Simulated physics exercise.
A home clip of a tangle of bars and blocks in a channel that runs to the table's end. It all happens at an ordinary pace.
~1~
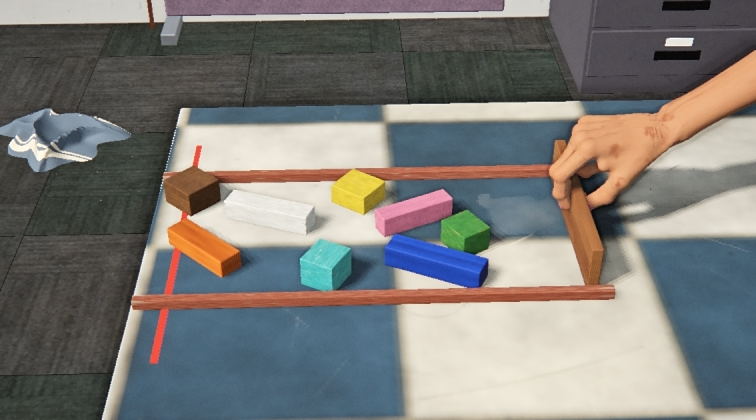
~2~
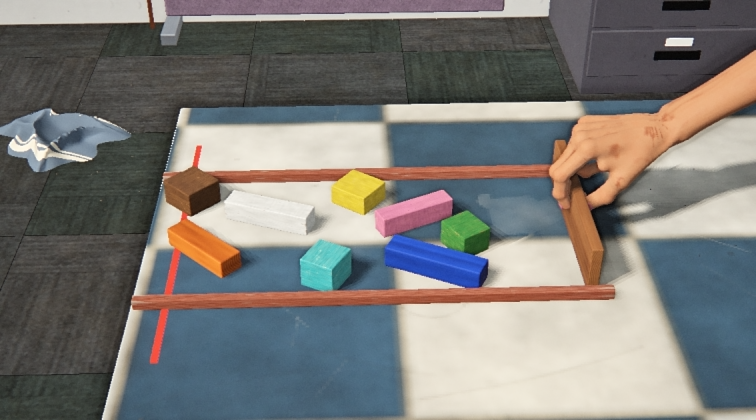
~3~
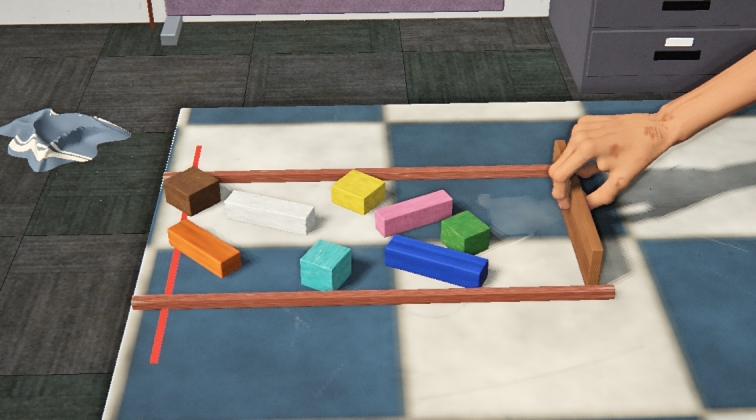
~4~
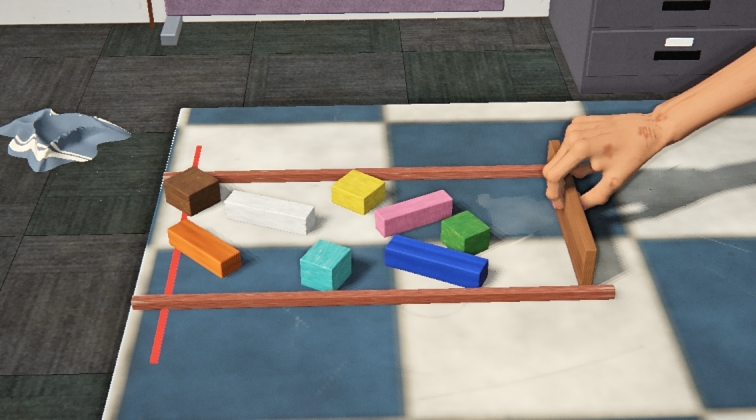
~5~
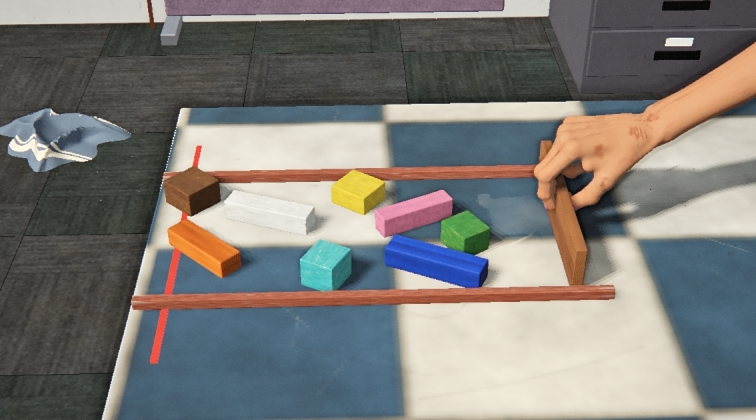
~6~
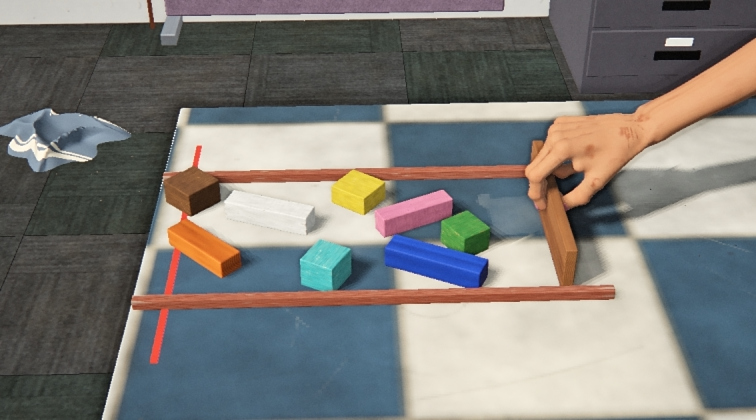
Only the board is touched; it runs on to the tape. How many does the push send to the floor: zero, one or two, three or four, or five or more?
The number that fall off is five or more.
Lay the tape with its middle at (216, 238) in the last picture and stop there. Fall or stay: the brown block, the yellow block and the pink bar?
The brown block comes down, the yellow block does not fall, the pink bar survives.
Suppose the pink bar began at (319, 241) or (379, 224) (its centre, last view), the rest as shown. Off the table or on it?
In that order, it goes over; goes over.
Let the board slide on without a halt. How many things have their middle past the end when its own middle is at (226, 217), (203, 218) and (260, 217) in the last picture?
Past the end: 2, 4 and 1.
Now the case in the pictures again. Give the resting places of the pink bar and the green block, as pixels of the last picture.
The pink bar stops around (149, 220); the green block around (160, 238).
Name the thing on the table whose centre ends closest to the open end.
The pink bar ends nearest.
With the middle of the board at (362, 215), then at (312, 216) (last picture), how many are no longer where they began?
6 and 7.
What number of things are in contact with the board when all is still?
It touches 3.
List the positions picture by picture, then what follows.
The first frame shows brown block (192, 191); orange stick (204, 247); white bar (270, 212); board (575, 210); tape (180, 239).
The second frame shows orange stick (204, 248); blue stick (436, 262).
The third frame shows white bar (270, 212); turquoise block (326, 267).
The fourth frame shows brown block (192, 191); board (569, 211).
The fifth frame shows orange stick (204, 248); pink bar (414, 214).
The sixth frame shows brown block (192, 191); orange stick (204, 248); white bar (270, 212); board (551, 211); tape (180, 239).
A little later, none off yet; brown block at rest near (192, 191); orange stick at rest near (204, 248); white bar at rest near (270, 212).
When it is over, the number that fall off is five or more; down, blue stick, turquoise block, white bar, orange stick and brown block.
